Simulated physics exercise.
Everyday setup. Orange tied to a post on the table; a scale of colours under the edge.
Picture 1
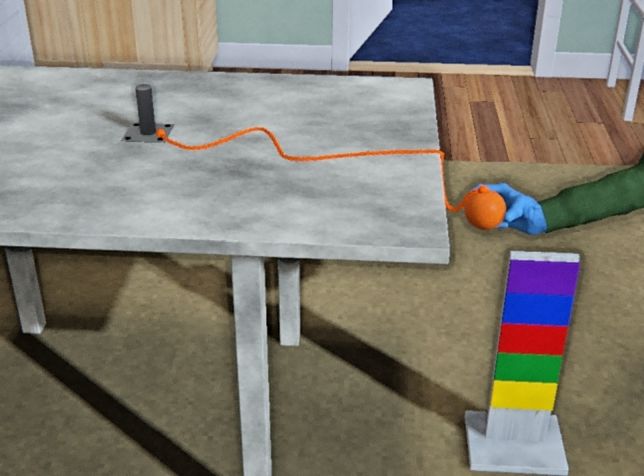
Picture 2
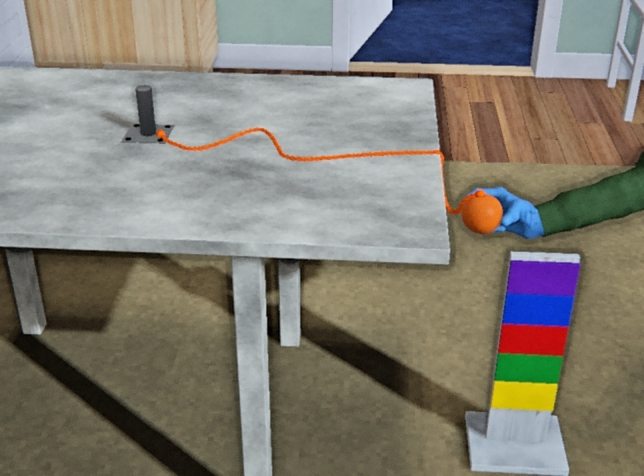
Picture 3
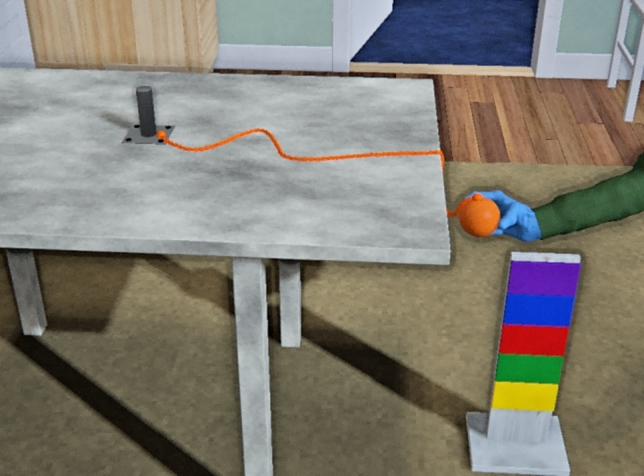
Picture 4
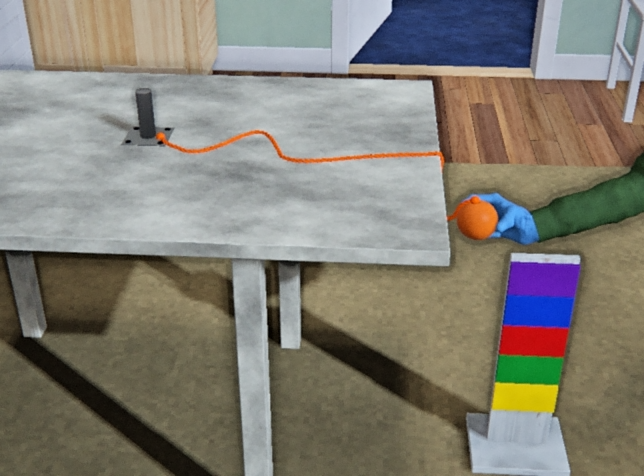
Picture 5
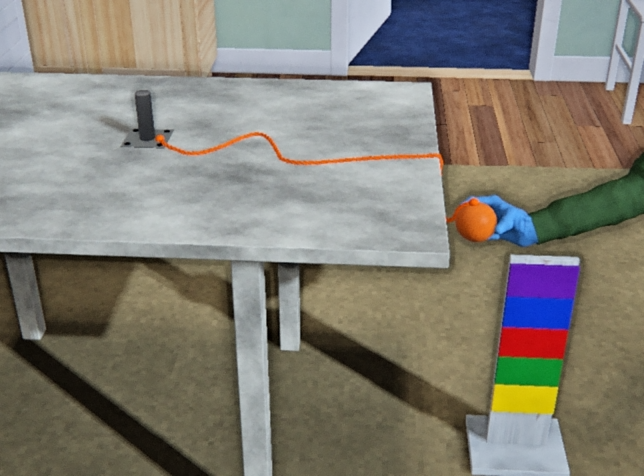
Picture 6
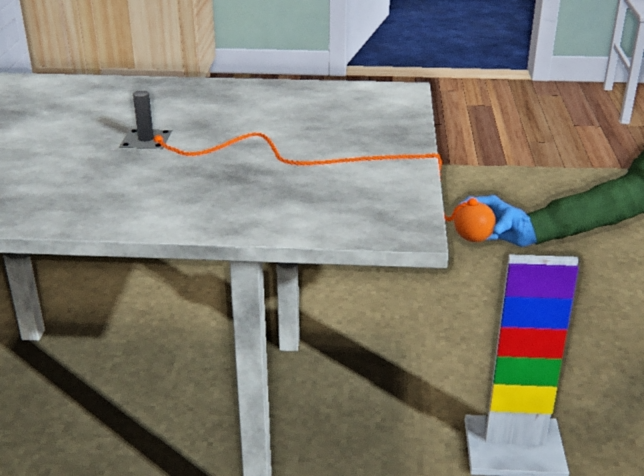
The video shows a blue-gloved hand holding an orange, tied by an orange cord to a post on a grey table, just past its right edge near a striped colour scale; the hand shifts slightly left and down, then stays nearly still.
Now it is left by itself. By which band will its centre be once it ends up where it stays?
By the red band.
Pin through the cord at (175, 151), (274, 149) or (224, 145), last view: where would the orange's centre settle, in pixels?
Near (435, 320), then (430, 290), then (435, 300).
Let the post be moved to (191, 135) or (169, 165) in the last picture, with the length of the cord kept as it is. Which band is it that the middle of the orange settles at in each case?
Result 1: Green. Result 2: Green.
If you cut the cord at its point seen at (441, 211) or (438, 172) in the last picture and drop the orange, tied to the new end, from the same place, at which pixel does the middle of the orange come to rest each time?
(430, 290) and (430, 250).
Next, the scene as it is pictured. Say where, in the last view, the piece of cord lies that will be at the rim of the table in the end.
That spot is near (365, 159).
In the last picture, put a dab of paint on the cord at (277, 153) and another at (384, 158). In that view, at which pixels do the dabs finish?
First point (340, 147), second point (437, 175).
Soon after, orange near (452, 325); level with red.
After that, orange near (393, 318); level with red.
And then, orange near (434, 327); level with red.
In the end, orange near (431, 322); level with red. At red.
